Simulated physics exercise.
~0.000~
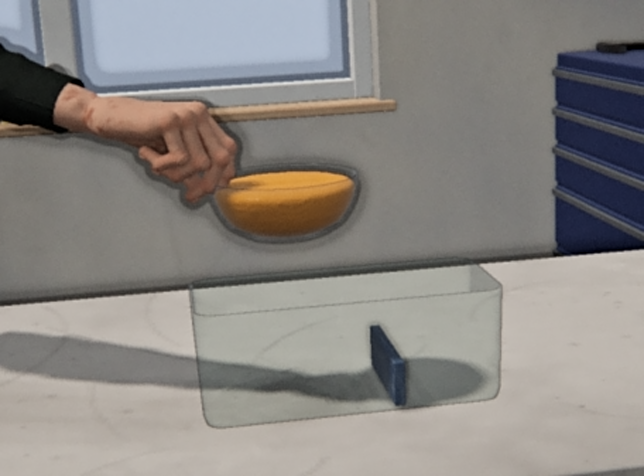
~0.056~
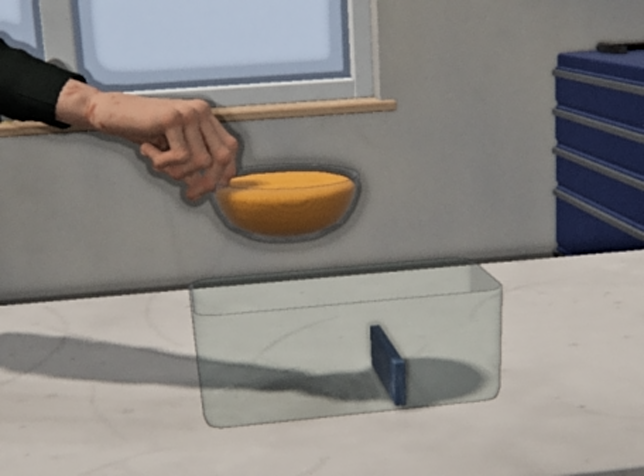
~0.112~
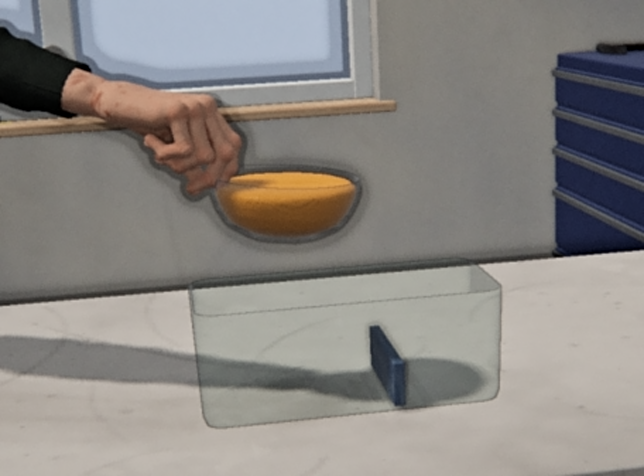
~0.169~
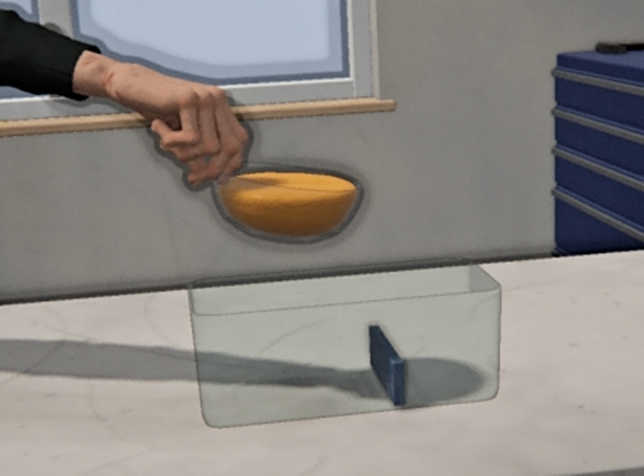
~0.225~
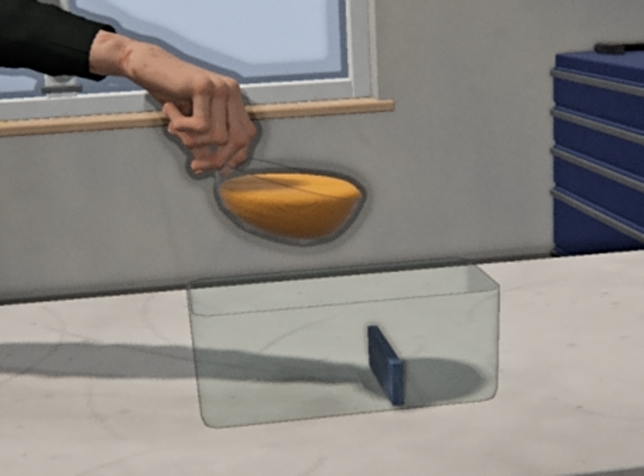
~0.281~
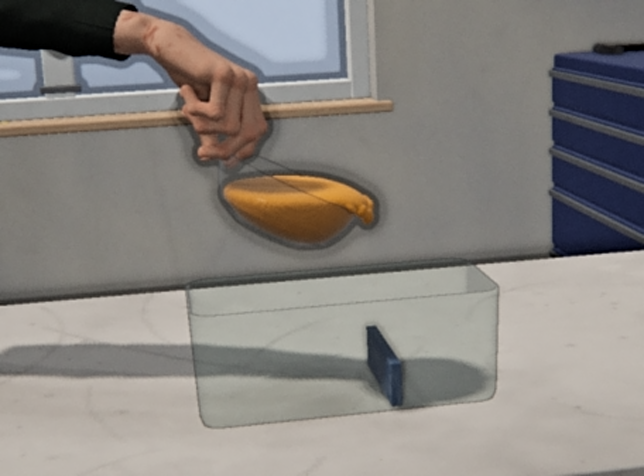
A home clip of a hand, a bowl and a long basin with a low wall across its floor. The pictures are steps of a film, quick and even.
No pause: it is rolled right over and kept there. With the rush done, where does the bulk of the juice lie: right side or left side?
The largest amount gathers in the right chamber.
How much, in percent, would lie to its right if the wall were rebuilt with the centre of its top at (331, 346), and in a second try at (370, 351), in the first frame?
That'd be about 95 percent for the first and about 80 percent for the other.
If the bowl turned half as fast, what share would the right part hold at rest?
It comes to near 80 per cent.
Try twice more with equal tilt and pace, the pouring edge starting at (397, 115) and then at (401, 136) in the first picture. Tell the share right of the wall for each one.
Roughly 75 in a hundred the first time and 75 in a hundred the second.
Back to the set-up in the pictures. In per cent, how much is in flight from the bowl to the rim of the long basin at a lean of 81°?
Airborne fraction: Approx. 20 %.
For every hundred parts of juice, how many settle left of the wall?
Some 35 parts in a hundred.
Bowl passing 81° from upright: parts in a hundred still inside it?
15 per cent, approximately.
Then, 0.58 s in, the tilt is 81° and 15 per cent is still to pour, 7 is left of the wall and 58 right of it.
Then, 0.80 s in, the tilt is 95° and 1 per cent is still to pour, 28 is left of the wall and 69 right of it.
Then, 1.02 s in, the tilt is 95° and 0 per cent is still to pour, 33 is left of the wall and 67 right of it.
Then, 1.27 s in, the tilt is 95° and 0 per cent is still to pour, 33 is left of the wall and 66 right of it.
Finally, 33 per cent lies left of the wall, 66 right of it and 0 outside.
